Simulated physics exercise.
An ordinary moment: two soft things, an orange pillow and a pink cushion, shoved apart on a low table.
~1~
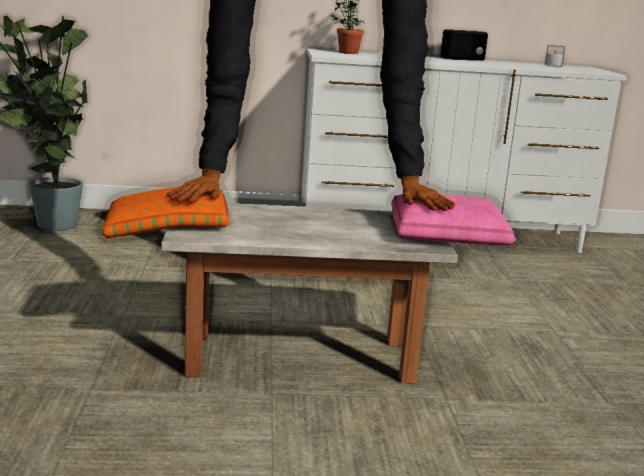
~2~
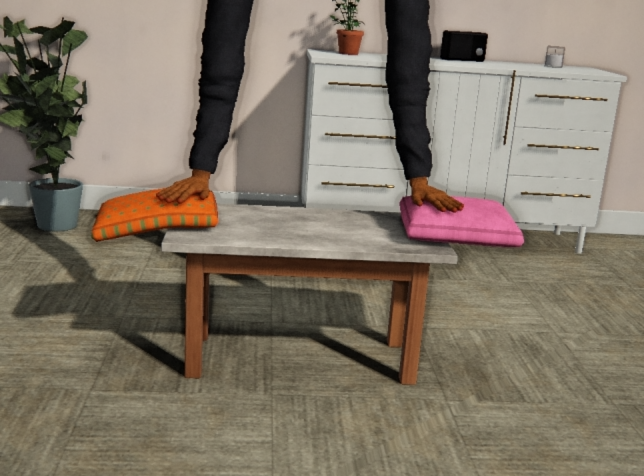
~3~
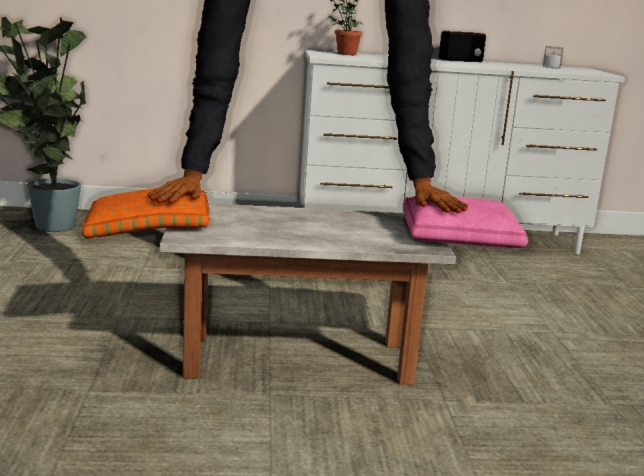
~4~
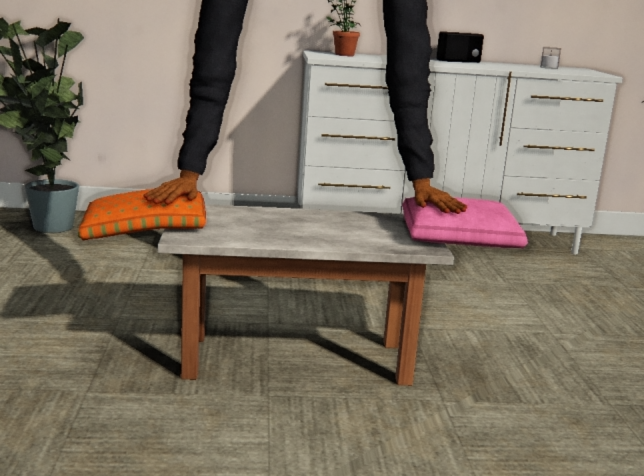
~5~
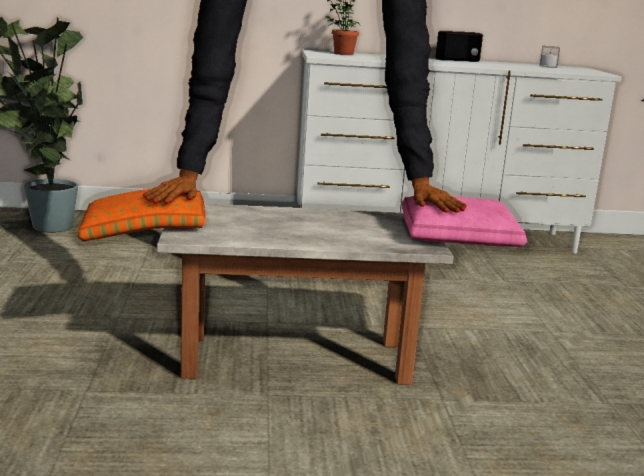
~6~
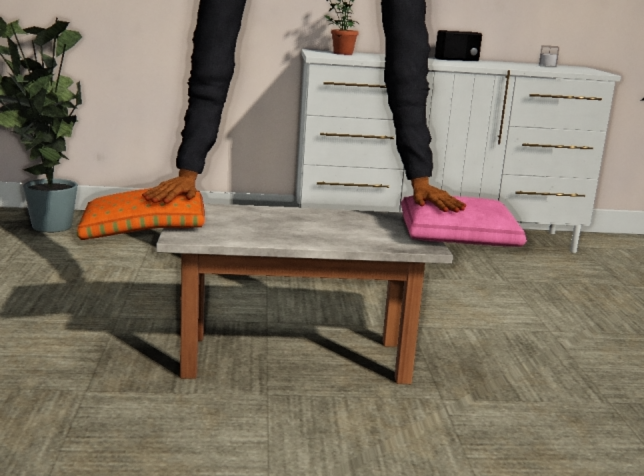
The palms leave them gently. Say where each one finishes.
The orange pillow slumps off the end. The pink cushion tips over and falls.
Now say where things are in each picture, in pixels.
In the first picture, pillow tip (108, 226); cushion tip (506, 231).
In the second picture, pillow tip (97, 229); cushion tip (515, 233).
In the third picture, pillow tip (88, 226); cushion tip (519, 233).
In the fourth picture, pillow tip (84, 227); cushion tip (518, 234).
In the fifth picture, pillow tip (84, 228); cushion tip (518, 233).
In the sixth picture, pillow tip (83, 227), well over half past the edge; cushion tip (517, 232), well over half past the edge.
Then, 0.26 s after the last picture, pillow tipping outwards near (139, 234); cushion tipping outwards near (461, 243).
Then, 0.48 s after the last picture, pillow on the floor near (128, 304); cushion on the floor near (471, 326).
Then, 0.72 s after the last picture, pillow on the floor near (92, 333); cushion on the floor near (528, 356).
At rest, pillow on the floor near (80, 336); cushion on the floor near (534, 358). The orange pillow tips over and falls and the pink cushion goes down.
